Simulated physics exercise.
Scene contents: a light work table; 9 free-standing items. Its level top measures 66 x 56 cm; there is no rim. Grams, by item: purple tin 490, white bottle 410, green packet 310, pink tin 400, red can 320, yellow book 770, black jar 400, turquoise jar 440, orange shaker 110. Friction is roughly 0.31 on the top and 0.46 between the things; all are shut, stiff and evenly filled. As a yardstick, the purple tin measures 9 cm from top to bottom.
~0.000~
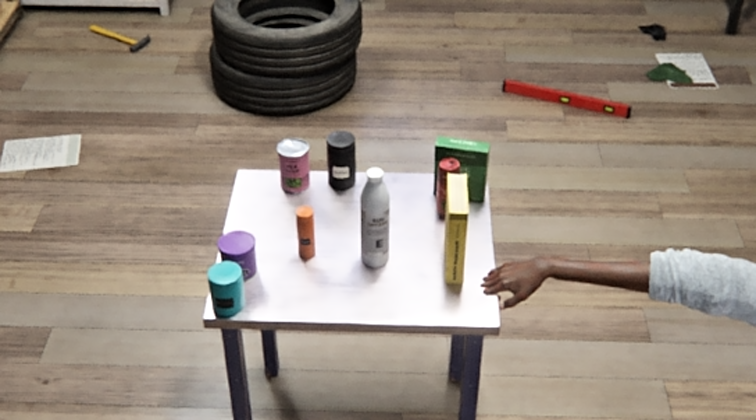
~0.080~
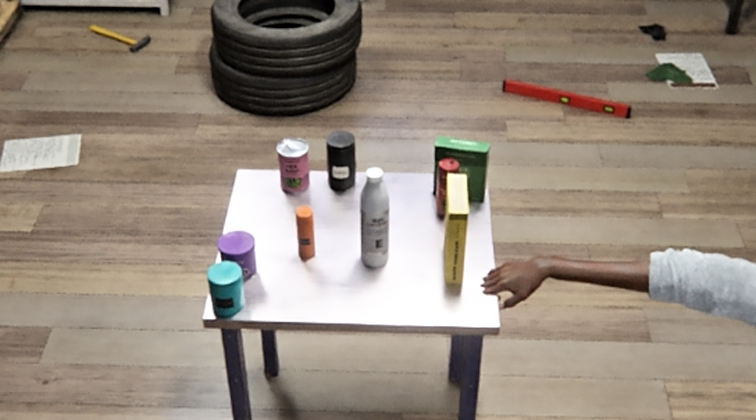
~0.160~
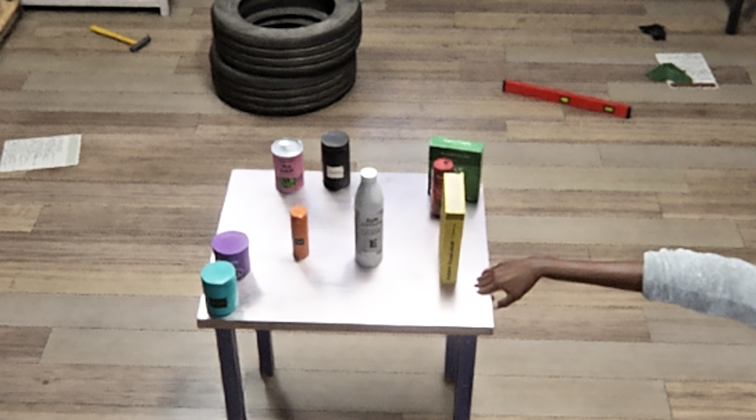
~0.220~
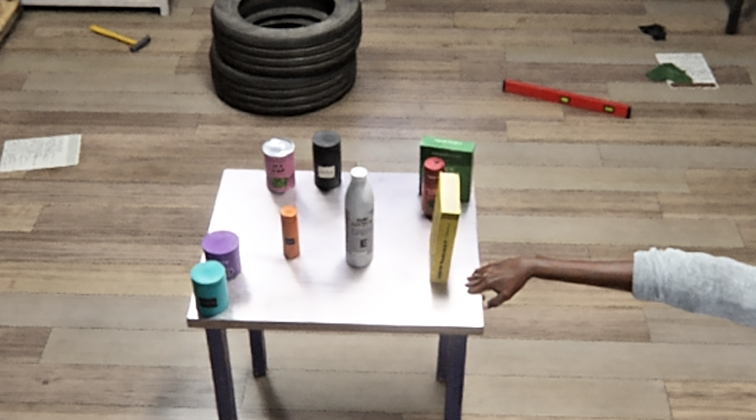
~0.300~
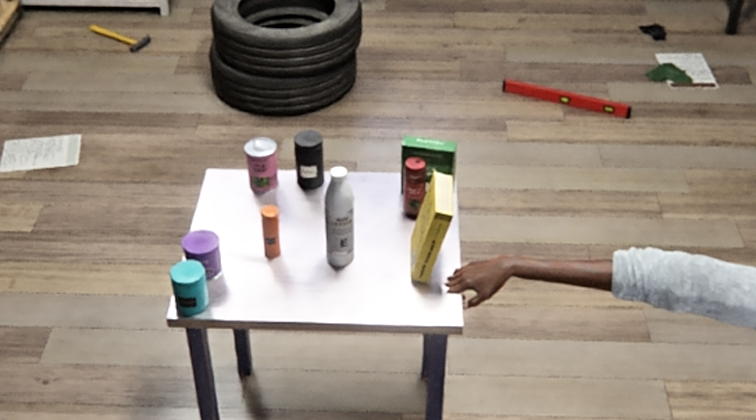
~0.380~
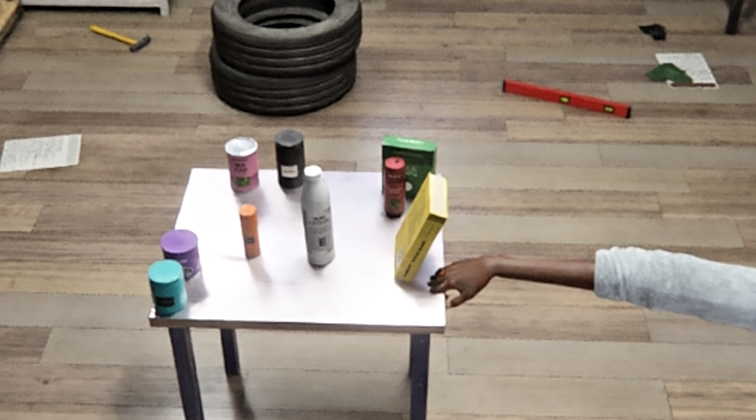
In a room with a wooden floor, a hand at the right edge of a small table crowded with containers moves left as the table slides left, and the upright yellow book gradually leans to the right.
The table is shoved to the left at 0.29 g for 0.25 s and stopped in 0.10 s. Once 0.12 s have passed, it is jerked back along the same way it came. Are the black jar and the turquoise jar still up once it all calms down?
The black jar rides it out; the turquoise jar overbalances.
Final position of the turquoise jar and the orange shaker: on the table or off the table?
Turquoise jar: Out of bounds; orange shaker: In bounds.
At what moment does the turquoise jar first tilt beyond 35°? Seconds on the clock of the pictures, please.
Somewhere about 0.7 s.
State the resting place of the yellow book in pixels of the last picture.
It ends up at about (398, 255).
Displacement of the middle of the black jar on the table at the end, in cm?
Start to finish, roughly 0 cm.
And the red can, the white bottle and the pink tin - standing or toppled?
Here's how it ends: The red can never goes down, the white bottle comes down, and the pink tin never goes down.
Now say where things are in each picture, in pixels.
The first frame shows black jar (341, 160); turquoise jar (227, 288).
The second frame shows green packet (461, 170); pink tin (294, 166).
The third frame shows table 1 cm from its start; red can (442, 188); yellow book (451, 228).
The fourth frame shows table 4 cm from its start; yellow book (444, 228) leaning 5°; orange shaker (290, 232).
The fifth frame shows table 8 cm from its start; yellow book (431, 227) leaning 14°; white bottle (339, 216).
The sixth frame shows table 12 cm from its start; black jar (290, 159); turquoise jar (168, 287).
After 0.58 s, table 12 cm from its start; turquoise jar now off the table; black jar slid 5 cm near (276, 159); white bottle leaning 25°.
After 0.88 s, purple tin now off the table; black jar slid 3 cm near (329, 160); white bottle on its side.
After 1.08 s, white bottle on its side; orange shaker on its side; yellow book leaning 29°.
At rest (3.5 s), off the table and tipped over, turquoise jar; tipped over on the table, white bottle, yellow book and orange shaker; not toppled but over 5 cm from the start, purple tin; the other 4 in place, give or take 5 cm. In the last view, black jar near (340, 160).
